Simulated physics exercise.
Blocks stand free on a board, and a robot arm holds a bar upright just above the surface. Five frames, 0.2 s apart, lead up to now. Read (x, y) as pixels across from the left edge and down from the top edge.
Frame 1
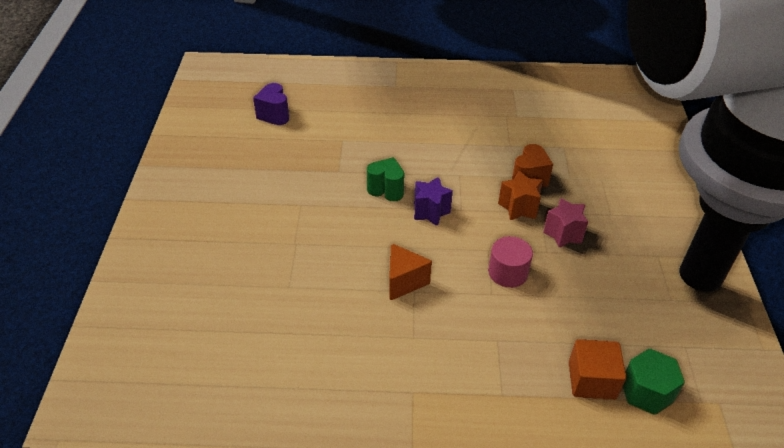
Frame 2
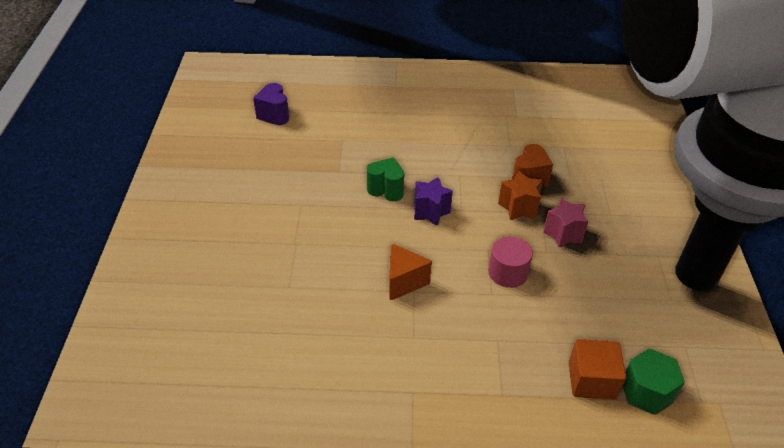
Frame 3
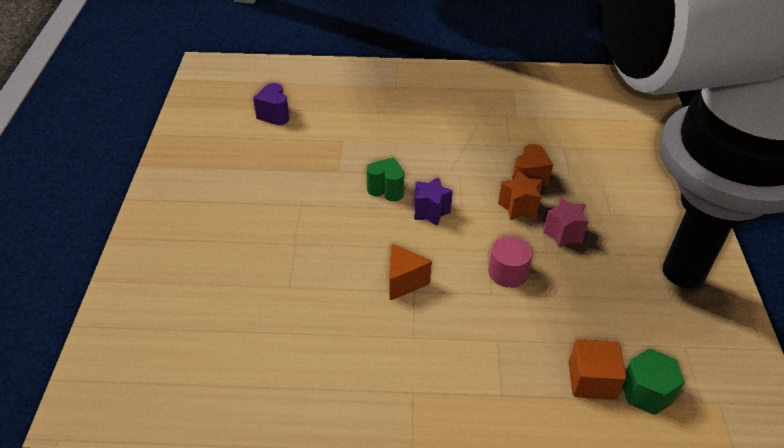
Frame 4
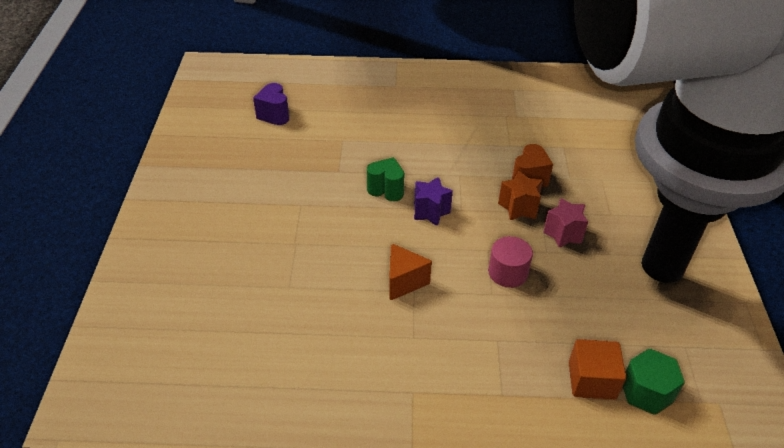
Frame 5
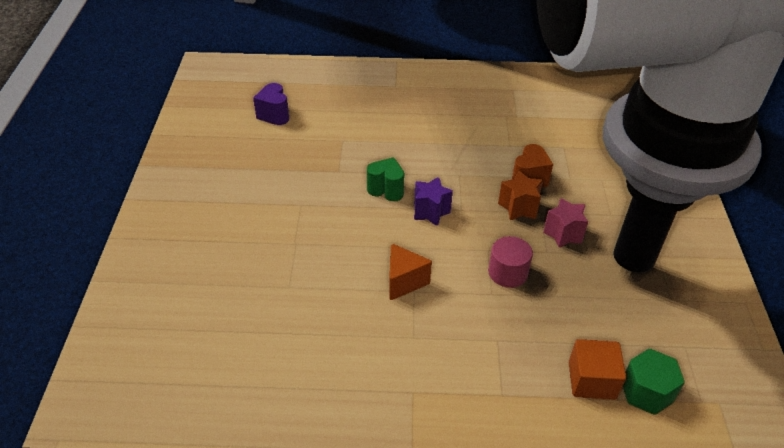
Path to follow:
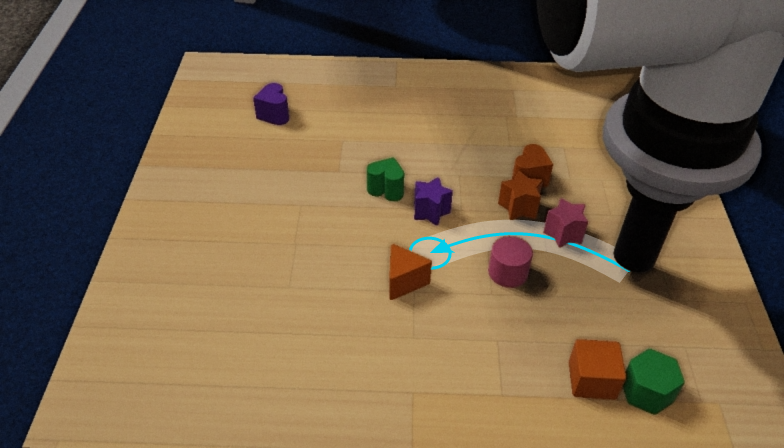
A grey and black robot arm holds a dark upright bar at the right side of a pale wooden board, seen from above at an angle by a still camera. Purple, green, orange and pink blocks, including hearts, stars, a triangle and a cylinder, lie scattered across it, with an orange block beside a green one at lower right. The arm moves the bar left, slowly at first, towards the pink star, while every block stays still.
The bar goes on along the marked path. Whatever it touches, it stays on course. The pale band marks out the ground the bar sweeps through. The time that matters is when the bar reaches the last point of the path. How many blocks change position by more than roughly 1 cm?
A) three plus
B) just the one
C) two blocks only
Choice C: Two blocks only.
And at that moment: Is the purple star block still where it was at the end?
In short: Yes.
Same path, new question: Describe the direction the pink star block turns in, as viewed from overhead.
Looking from above, the answer is clockwise.
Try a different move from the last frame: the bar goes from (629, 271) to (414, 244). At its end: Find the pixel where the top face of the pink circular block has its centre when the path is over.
Its top centre is at about (464, 259).
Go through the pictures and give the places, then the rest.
The first picture shows tip of the bar (701, 276), middles of tops, purple star block (432, 190), orange star block (524, 185), pink star block (570, 212).
The second picture shows bar (696, 275), nothing pushed.
The third picture shows bar (684, 273), nothing pushed.
The fourth picture shows bar (663, 267), nothing pushed.
The fifth picture shows bar (634, 257), purple star block (432, 190), orange star block (524, 185), pink star block (570, 212).
The line goes from (629, 271) over (563, 241) and (494, 235) to (430, 253).
On the path given first. One third of the way, bar (565, 227); orange star block (512, 177); pink star block (536, 197).
Two thirds of the way, bar (495, 222); orange star block (494, 164), turned 60° clockwise; pink star block (488, 187), turned 65° clockwise.
At the end, bar (431, 240); purple star block unmoved; orange star block (494, 164), turned 60° clockwise; pink star block (487, 187), turned 70° clockwise.
